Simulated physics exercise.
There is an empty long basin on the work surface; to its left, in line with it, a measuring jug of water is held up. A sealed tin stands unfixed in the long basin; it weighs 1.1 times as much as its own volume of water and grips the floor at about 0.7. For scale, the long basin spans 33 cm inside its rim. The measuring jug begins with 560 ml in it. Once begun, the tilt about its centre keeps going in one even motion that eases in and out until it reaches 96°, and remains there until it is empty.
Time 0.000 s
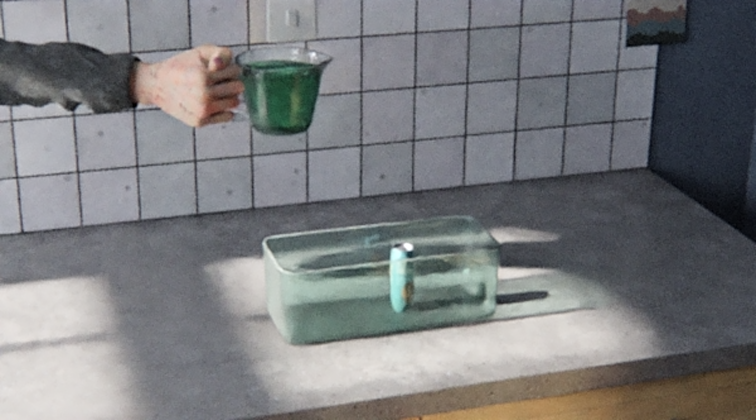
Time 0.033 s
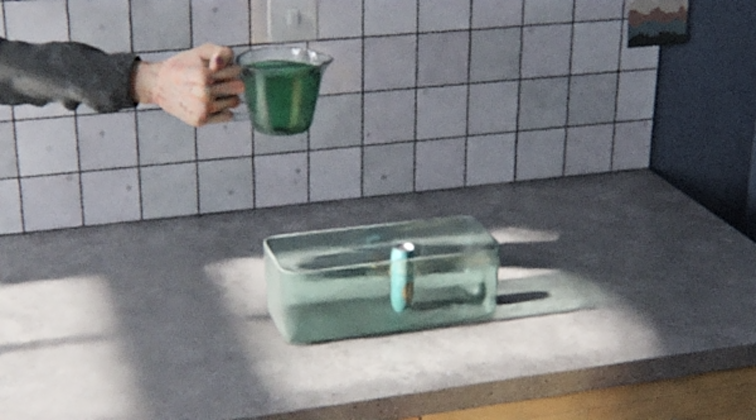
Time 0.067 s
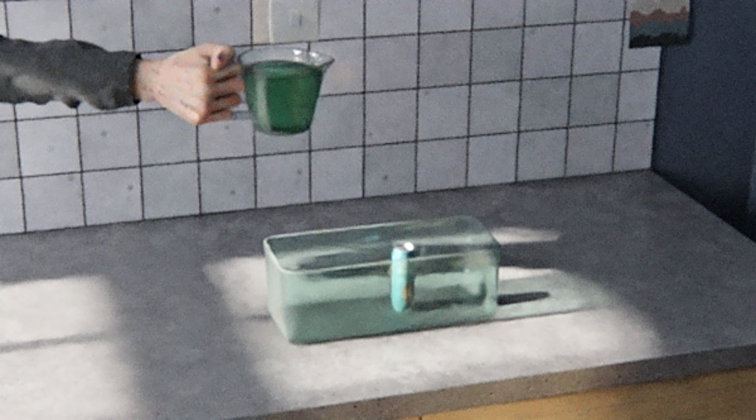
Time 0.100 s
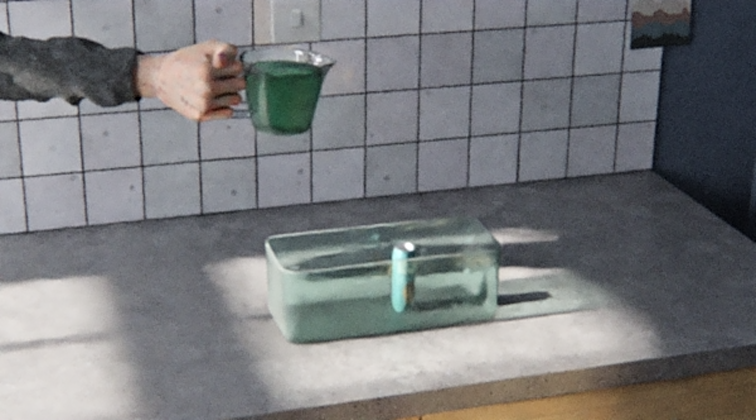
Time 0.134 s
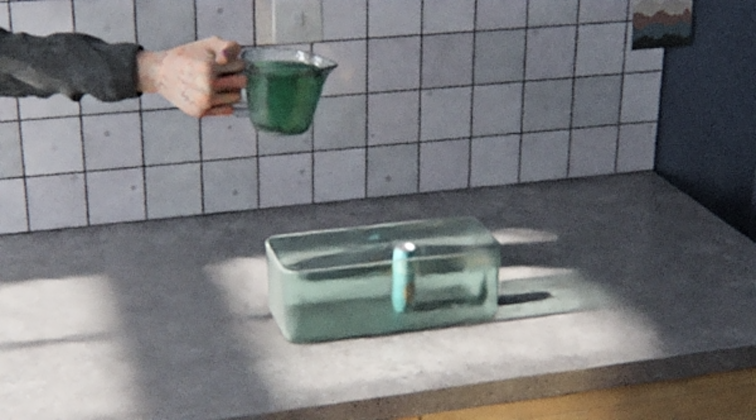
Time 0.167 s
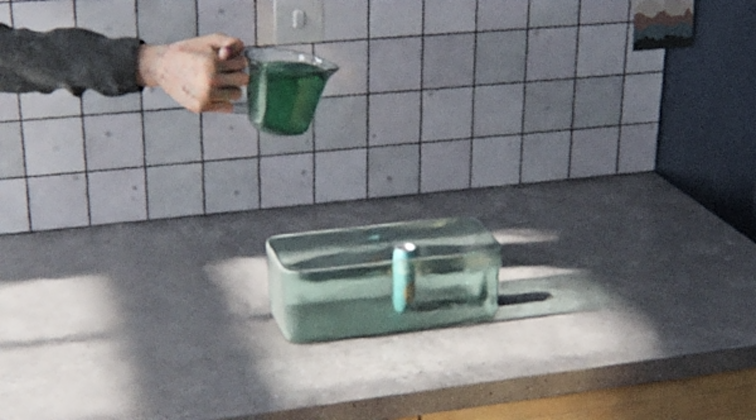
A hand in a dark grey sleeve reaches in from the left, holding a clear measuring jug of green liquid above a grey worktop, seen from slightly above against white tiles. Below and to the right sits a long pale-green glass basin, with a small turquoise object at its middle and patches of sunlight around it. The hand slowly tilts the jug slightly rightward, while everything else stays still.
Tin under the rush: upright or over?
It keels over.
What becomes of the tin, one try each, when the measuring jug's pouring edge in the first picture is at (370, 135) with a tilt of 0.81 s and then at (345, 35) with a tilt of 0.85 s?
Run one: It tumbles. Run two: It tumbles.
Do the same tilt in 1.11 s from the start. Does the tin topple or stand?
With that tilt, the tin tips.
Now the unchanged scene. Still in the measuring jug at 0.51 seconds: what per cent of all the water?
Close to 68 in a hundred.
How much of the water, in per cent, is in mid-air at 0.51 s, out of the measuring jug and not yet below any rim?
It comes to roughly 32 per cent.
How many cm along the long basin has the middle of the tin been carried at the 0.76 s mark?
Measured centre to centre, about 1 cm.
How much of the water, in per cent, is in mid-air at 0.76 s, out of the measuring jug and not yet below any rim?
I'd say some 32 per cent is in the air.
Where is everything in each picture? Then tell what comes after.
In the first frame, tilt 0°; pouring edge (333, 56); surface from (240, 72) to (320, 66); the long basin's rim runs from (272, 257) to (487, 232); the tin's top is at (403, 250).
In the second frame, tilt 0°; pouring edge (333, 57); surface from (241, 72) to (320, 66).
In the third frame, tilt 2°; pouring edge (334, 58); surface from (242, 71) to (321, 66).
In the fourth frame, tilt 4°; pouring edge (336, 60); surface from (243, 70) to (322, 67).
In the fifth frame, tilt 6°; pouring edge (338, 63); surface from (245, 70) to (324, 68).
In the sixth frame, tilt 10°; pouring edge (339, 66); surface from (247, 71) to (327, 69).
Then, 0.51 s in, the tilt is 67° and 67 per cent is still to pour; the tin stands where it began.
Then, 0.76 s in, the tilt is 95° and 14 per cent is still to pour; the tin stands 1 cm from where it began.
Then, 1.02 s in, the tilt is 96° and 1 per cent is still to pour; the tin lies on its side.
Then, 1.31 s in, the tilt is 96° and 0 per cent is still to pour; the tin lies on its side.
Finally, the tin lies on its side.
